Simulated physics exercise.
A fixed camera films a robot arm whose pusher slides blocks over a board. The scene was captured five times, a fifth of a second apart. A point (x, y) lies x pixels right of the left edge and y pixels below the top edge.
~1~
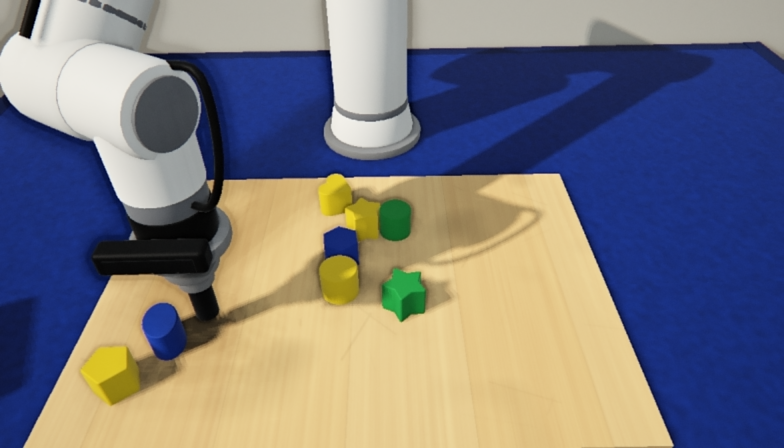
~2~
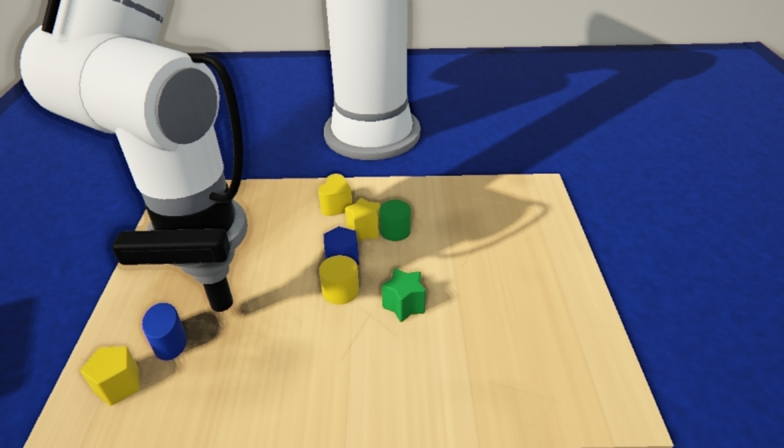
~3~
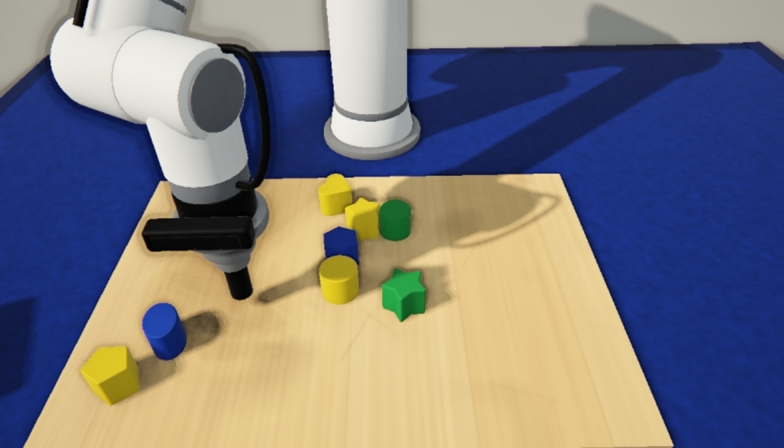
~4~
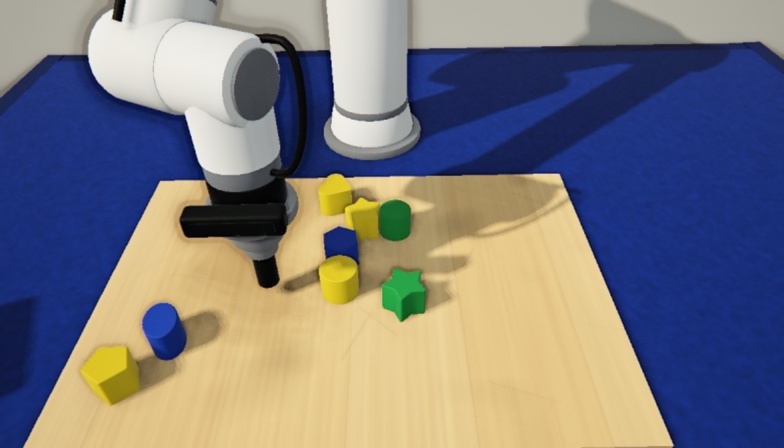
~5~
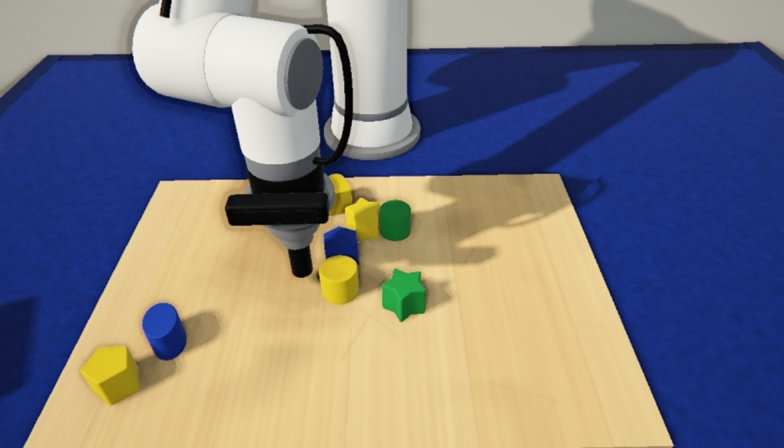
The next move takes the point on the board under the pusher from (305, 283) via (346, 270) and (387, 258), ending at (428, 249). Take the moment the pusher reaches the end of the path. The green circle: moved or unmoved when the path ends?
Here's my answer: The green circle remains in position.
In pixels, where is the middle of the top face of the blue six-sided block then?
Answer: (359, 224).
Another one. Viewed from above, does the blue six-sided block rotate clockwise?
Answer: No.
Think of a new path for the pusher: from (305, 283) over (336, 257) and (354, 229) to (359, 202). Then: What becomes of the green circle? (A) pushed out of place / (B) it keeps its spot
Choice A: Pushed out of place.
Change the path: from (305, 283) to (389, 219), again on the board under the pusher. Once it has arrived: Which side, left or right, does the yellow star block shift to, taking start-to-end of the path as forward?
It slides leftward.
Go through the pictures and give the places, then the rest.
The first frame shows pusher tip (208, 313); block tops, yellow circle (338, 268); blue six-sided block (340, 237); yellow star block (364, 208); green circle (395, 208).
The second frame shows pusher (222, 304); blocks unchanged.
The third frame shows pusher (242, 293); blocks unchanged.
The fourth frame shows pusher (269, 281); blocks unchanged.
The fifth frame shows pusher (303, 271); yellow circle (338, 268); blue six-sided block (340, 237); yellow star block (364, 208); green circle (395, 208).
What follows on the original path. One third of the way, pusher (346, 257); yellow circle (348, 268); blue six-sided block (353, 228), turned 20° anticlockwise.
Two thirds of the way, pusher (388, 246); yellow circle (348, 268); blue six-sided block (359, 224), turned 40° anticlockwise; yellow star block (364, 204), turned 15° clockwise.
At the end, pusher (428, 237); yellow circle (348, 268); blue six-sided block (359, 224), turned 40° anticlockwise; yellow star block (364, 204), turned 15° clockwise; green circle in place.
